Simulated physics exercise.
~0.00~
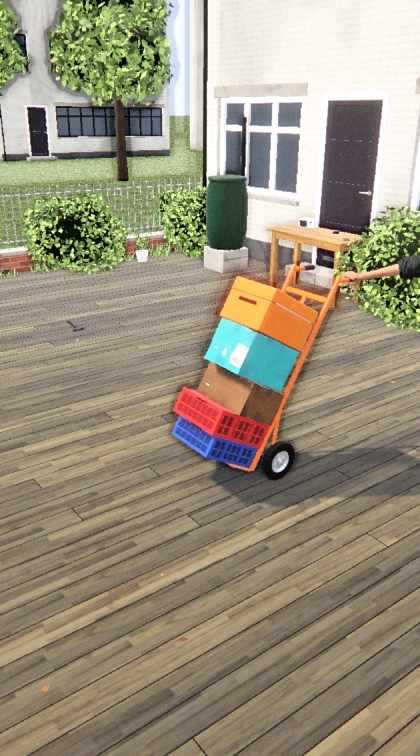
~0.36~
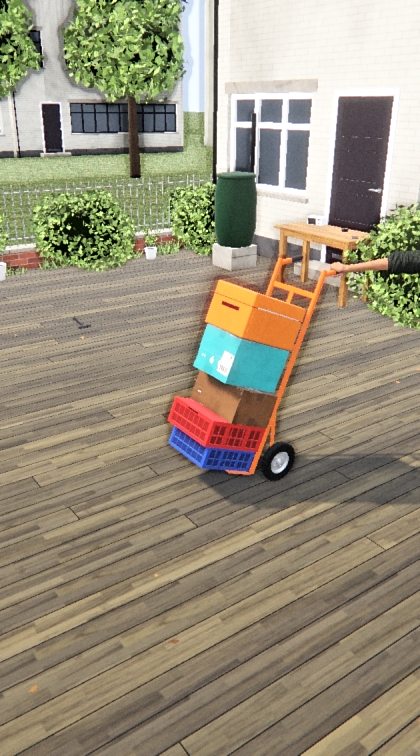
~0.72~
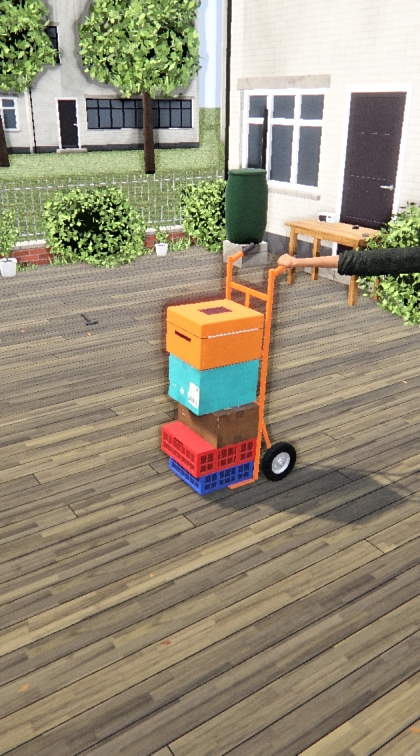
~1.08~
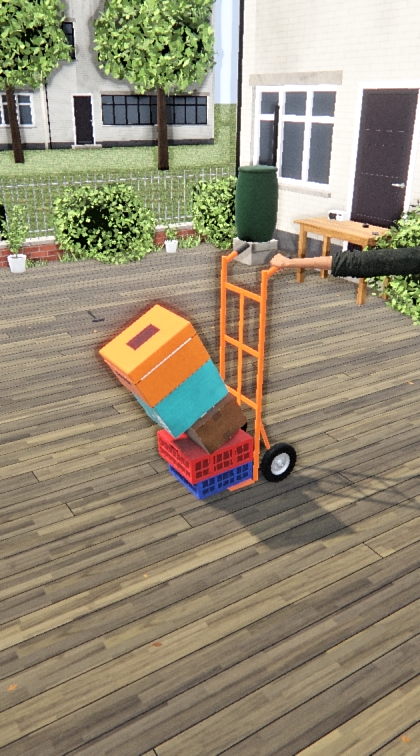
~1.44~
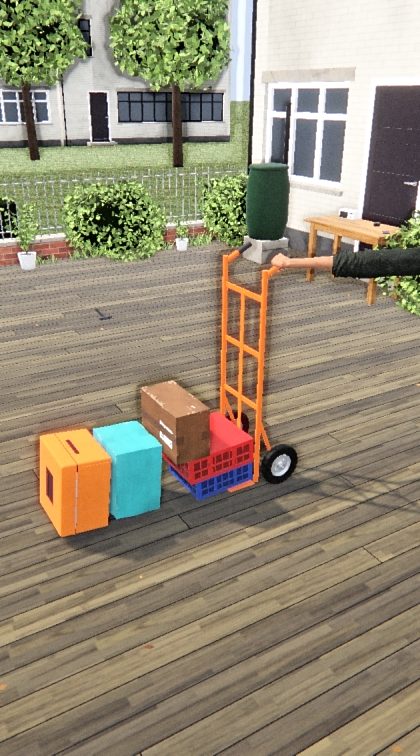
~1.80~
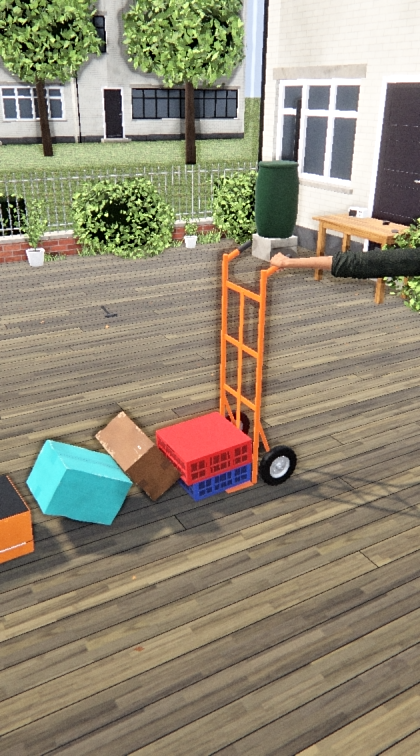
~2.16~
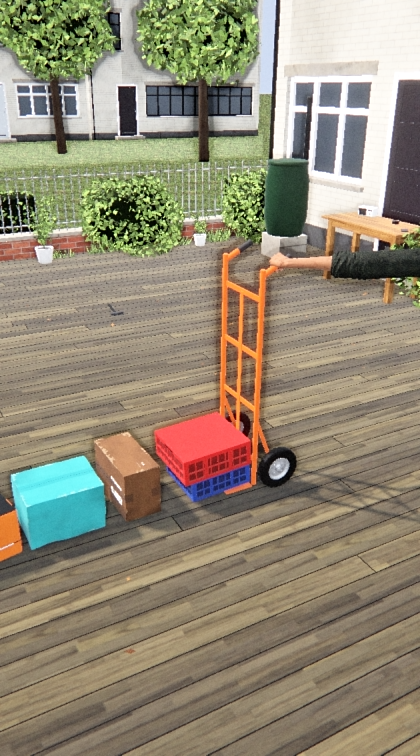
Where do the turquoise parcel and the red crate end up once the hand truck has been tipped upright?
The turquoise parcel ends up on the deck to the left of the truck, while the red crate stays in its place on top of the blue one.
